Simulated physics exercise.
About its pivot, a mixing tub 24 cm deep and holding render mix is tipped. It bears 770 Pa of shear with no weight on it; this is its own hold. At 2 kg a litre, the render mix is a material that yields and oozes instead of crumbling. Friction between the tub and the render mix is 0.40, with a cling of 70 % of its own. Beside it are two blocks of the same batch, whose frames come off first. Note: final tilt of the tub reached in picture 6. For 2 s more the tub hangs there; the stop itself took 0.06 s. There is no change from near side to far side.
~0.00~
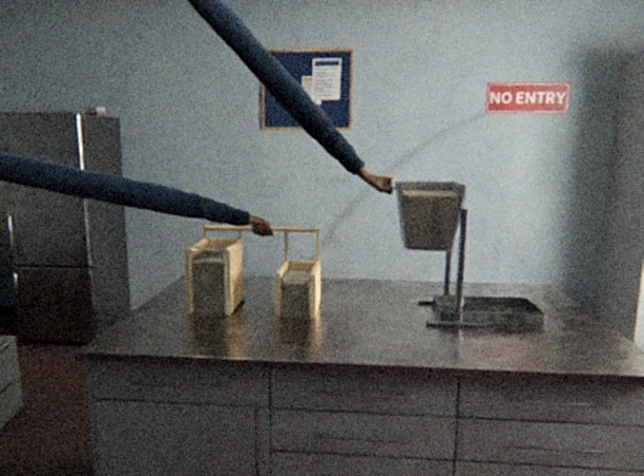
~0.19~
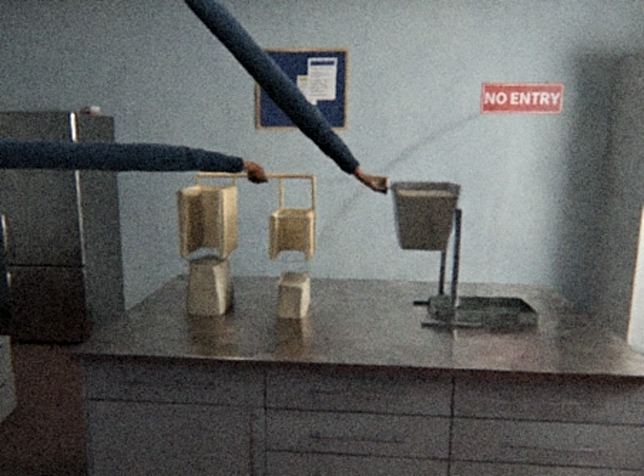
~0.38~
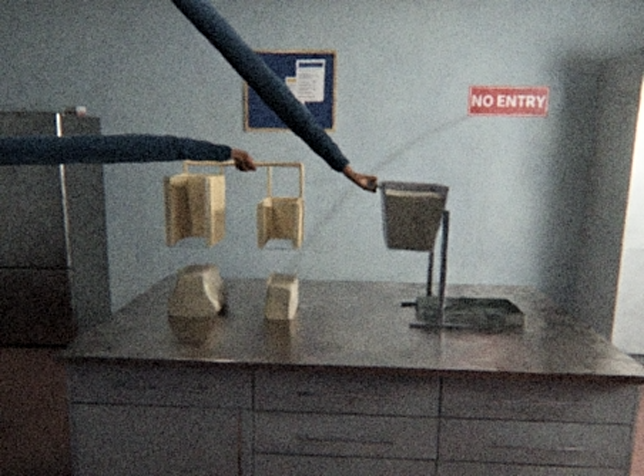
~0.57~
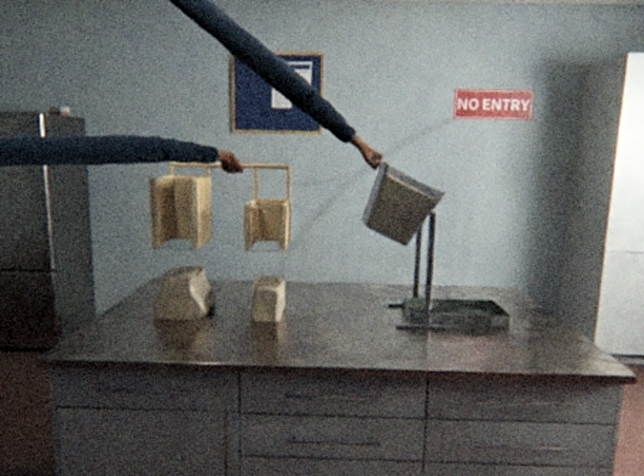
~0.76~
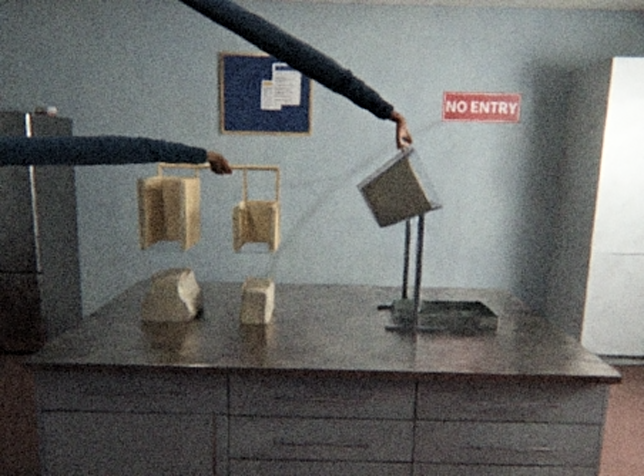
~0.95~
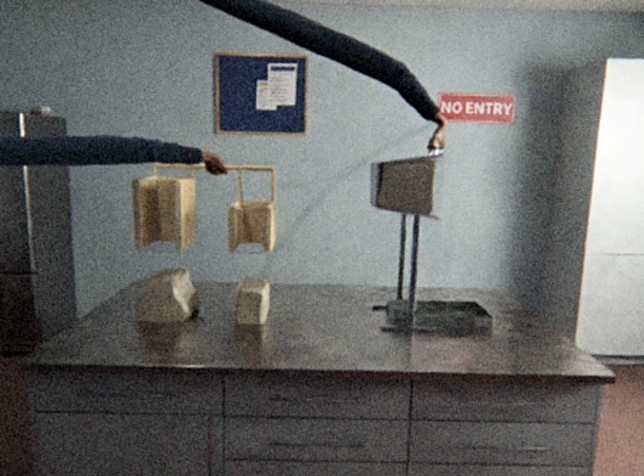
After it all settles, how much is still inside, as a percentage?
Roughly 60 % is still inside.
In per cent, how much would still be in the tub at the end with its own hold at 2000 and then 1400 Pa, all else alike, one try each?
First try roughly 100 per cent, second try roughly 100 per cent.
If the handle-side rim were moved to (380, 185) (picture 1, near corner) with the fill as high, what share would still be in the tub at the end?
Roughly 35 %.
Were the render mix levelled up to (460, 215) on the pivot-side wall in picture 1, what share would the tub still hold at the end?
That gives some 100 %.
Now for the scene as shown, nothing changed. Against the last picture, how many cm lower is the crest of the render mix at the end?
Roughly 7 cm.
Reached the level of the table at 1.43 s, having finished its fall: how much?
Down at that time: Approx. 0 %.
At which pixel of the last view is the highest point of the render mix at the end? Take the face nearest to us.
Somewhere near (412, 180) in the last view.
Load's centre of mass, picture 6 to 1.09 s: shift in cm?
Shift: Roughly 4 cm.
After 1.09 s, the tub is at 89 degrees and holds 95 %.
After 1.26 s, the tub is at 89 degrees and holds 74 %.
After 1.43 s, the tub is at 89 degrees and holds 61 %.
After 1.60 s, the tub is at 89 degrees and holds 60 %.
After 2.95 s, at the end, the tub is at 89 degrees and holds 60 %.
